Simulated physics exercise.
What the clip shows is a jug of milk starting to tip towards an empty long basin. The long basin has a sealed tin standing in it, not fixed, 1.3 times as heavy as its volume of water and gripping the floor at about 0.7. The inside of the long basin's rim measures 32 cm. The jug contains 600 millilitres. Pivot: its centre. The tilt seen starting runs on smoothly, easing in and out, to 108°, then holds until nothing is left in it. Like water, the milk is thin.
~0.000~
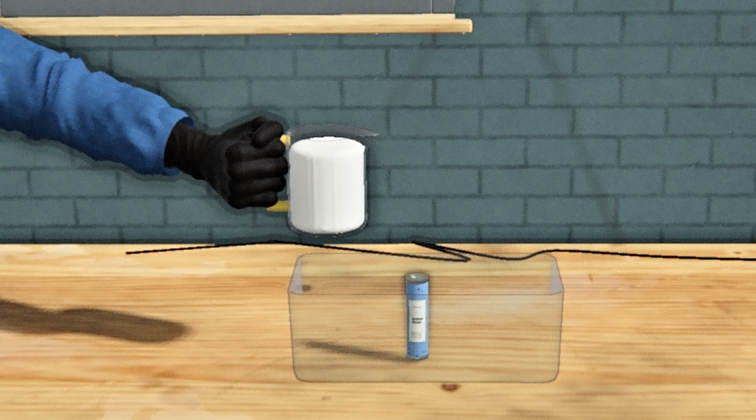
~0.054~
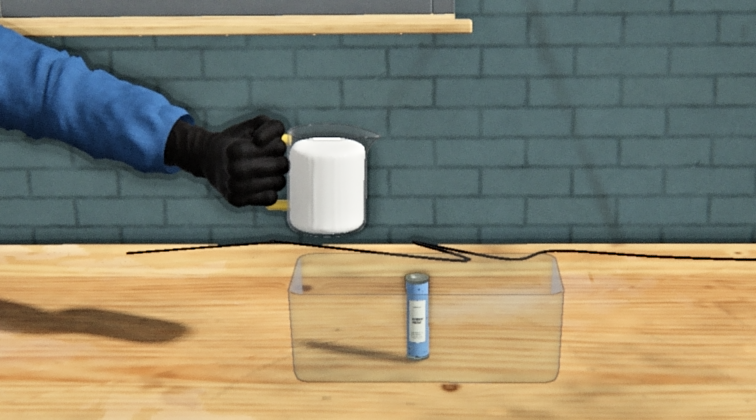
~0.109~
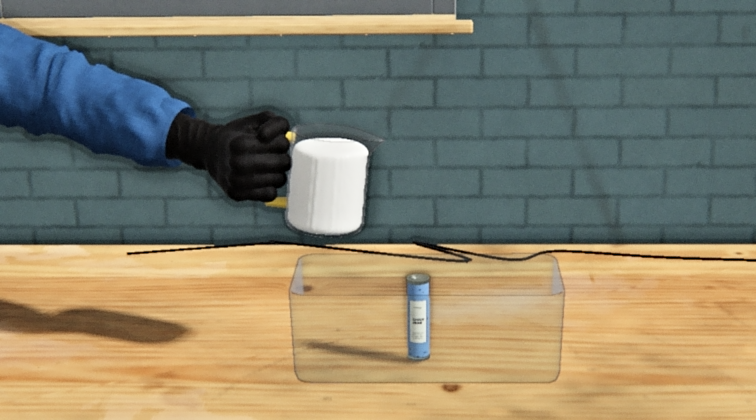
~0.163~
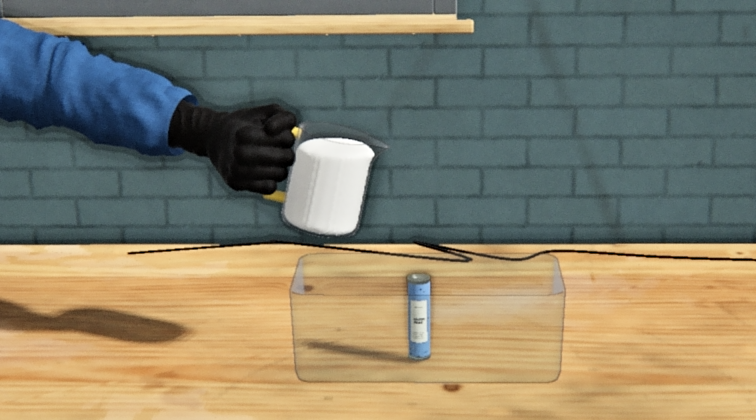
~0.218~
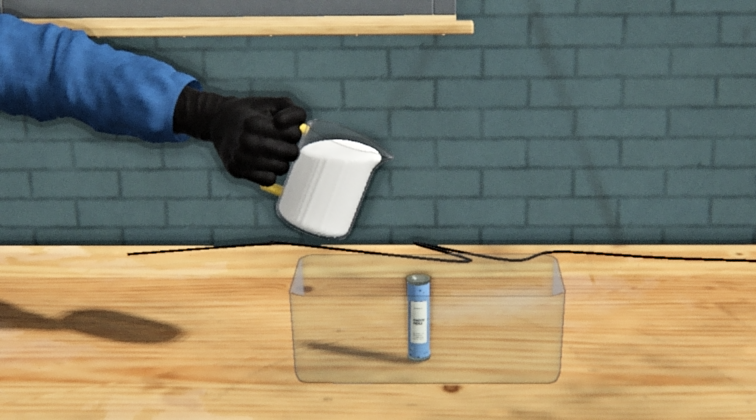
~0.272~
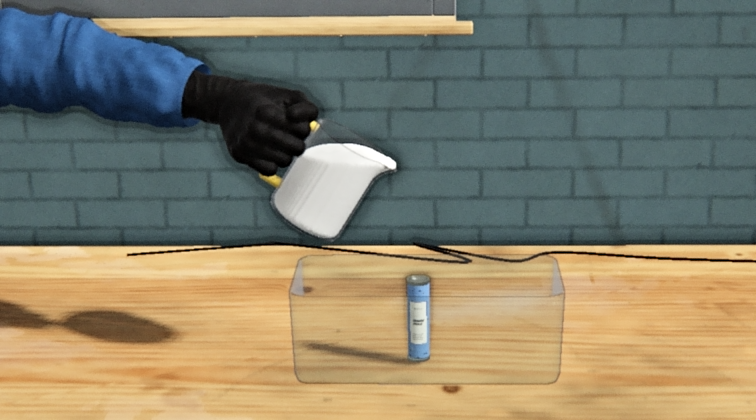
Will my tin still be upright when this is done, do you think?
My guess is it's going to keel over.
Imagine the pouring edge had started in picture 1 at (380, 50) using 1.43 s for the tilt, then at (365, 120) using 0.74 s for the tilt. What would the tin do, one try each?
The tin stays vertical the first time and overturns the second time.
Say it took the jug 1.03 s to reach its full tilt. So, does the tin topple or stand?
Result: Tin tipped over.
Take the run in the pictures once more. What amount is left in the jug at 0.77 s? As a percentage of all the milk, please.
16 in a hundred, give or take.
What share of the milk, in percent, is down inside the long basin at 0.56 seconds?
Roughly 18 per cent.
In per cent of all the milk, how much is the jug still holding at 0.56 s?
Roughly 62 per cent.
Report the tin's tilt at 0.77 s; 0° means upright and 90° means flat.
About 0 degrees.
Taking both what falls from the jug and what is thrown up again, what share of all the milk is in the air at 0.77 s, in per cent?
Airborne share: Near 12 %.
After 0.56 s the tilt is 93° and 61 per cent is still to pour; the tin stands where it began.
After 0.77 s the tilt is 108° and 15 per cent is still to pour; the tin stands where it began.
After 1.00 s the tilt is 108° and 2 per cent is still to pour; the tin leans 32°.
After 1.24 s the tilt is 108° and 0 per cent is still to pour; the tin lies on its side.
In the end the tin lies on its side.
